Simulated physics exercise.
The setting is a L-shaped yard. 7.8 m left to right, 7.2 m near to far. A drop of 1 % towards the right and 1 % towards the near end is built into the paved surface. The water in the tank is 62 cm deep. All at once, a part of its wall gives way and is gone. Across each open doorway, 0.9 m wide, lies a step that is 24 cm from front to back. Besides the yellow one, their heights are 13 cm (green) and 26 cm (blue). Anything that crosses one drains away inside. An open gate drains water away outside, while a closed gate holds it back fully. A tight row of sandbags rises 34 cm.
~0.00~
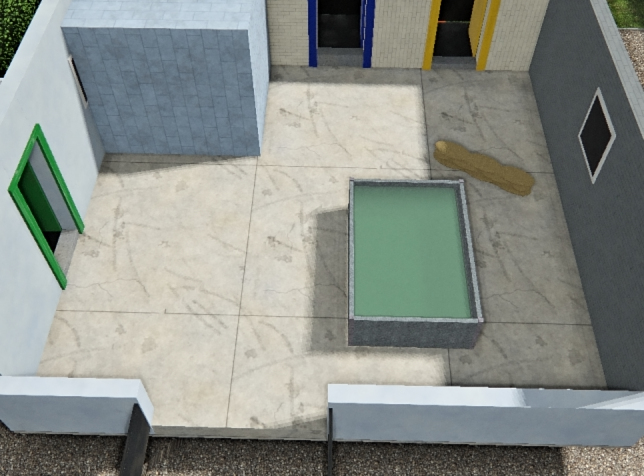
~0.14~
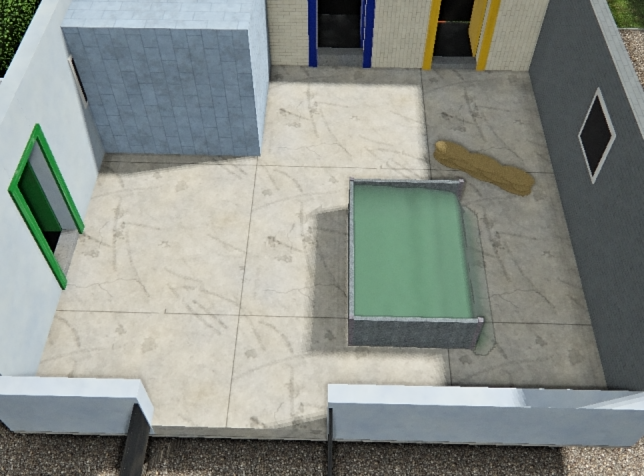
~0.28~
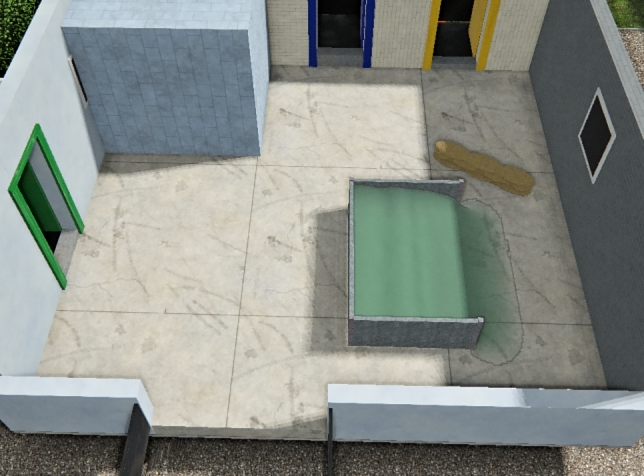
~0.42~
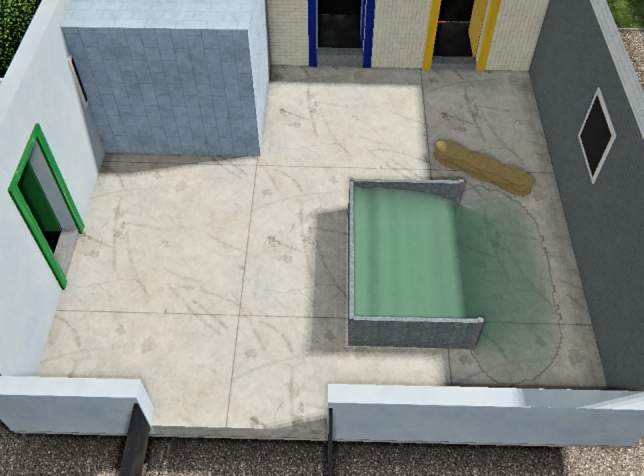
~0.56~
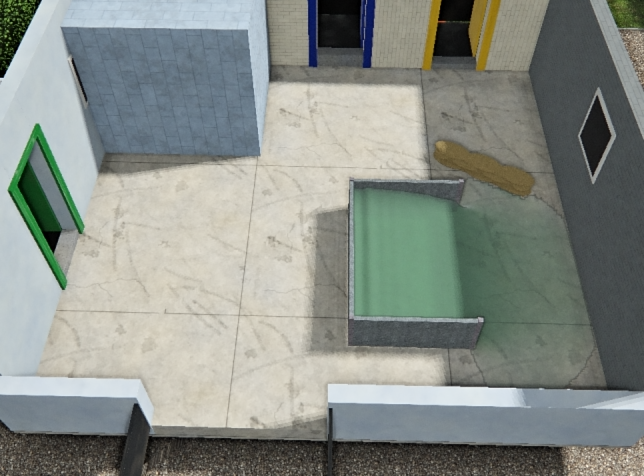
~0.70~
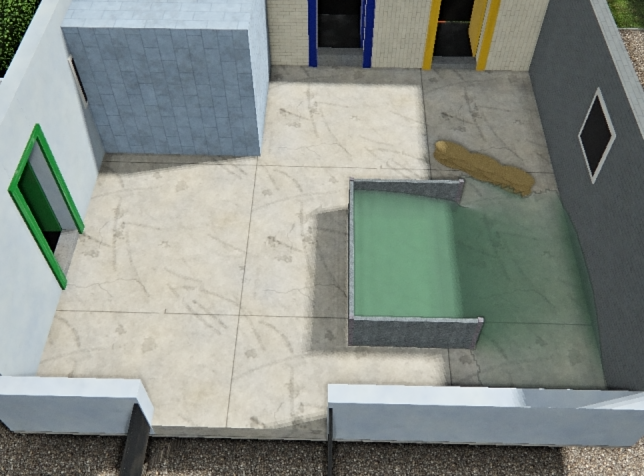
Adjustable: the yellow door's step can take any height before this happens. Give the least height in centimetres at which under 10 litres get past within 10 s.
10 cm.
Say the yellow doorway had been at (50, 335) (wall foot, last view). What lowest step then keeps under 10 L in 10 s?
Minimum: About 9.0 cm.
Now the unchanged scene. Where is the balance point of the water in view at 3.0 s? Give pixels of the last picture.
The water's centre is at about (492, 275).
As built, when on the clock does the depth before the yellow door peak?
Crest at t of about 3.2 s.
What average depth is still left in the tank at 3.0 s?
I'd put it near 10 cm.
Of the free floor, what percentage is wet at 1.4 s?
Roughly 15 percent of the floor.
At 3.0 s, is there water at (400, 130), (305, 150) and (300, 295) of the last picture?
I'd mark them spared by the flood, spared by the flood and spared by the flood, respectively.
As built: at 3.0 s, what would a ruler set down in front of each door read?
Depth at green 0 cm, at blue 0 cm, at yellow 14 cm.
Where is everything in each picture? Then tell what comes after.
Still water, 62 cm deep, in the tank at (410, 248); the yellow door at (461, 25) is dry, in the first frame.
Water pours out at (463, 264) and has run 0.3 m, to (488, 345); about 8 cm deep outside, 62 cm at the back, in the second frame.
Water pours out at (462, 266) and has run 0.7 m, to (517, 338); about 11 cm deep outside, 62 cm at the back, in the third frame.
The gap is at (462, 267), the front 1.3 m out at (546, 280); the back of the tank holds 56 cm, in the fourth frame.
The front is at (590, 329), 1.8 m from the gap at (462, 267); 5.6 m2 of floor is wet, 52 cm left at the back, in the fifth frame.
The gap is at (462, 268), the front 1.8 m out at (602, 379); the back of the tank holds 52 cm; 2.9 m in a straight line remain to the yellow door at (461, 25), in the sixth frame.
After 1.4 s water covers 15 % of the floor, deepest (48 cm) near (567, 283); it has not reached the yellow door.
After 3.0 s water covers 40 % of the floor, deepest (34 cm) near (612, 421); 14 cm at the yellow door, 0 litres in over its 12 cm step.
After 10.0 s water covers 95 % of the floor, deepest (14 cm) near (600, 371); 2 cm at the yellow door, 4 litres in over its 12 cm step.
At the yellow door as built, the water arrived by 2.6 s and peaked near 15 cm at 3.2 s.
With a step of 9 cm, 14 litres would have come in within the 10 s; with 12 cm, 4 litres. So under 10 litres takes about 10 cm.
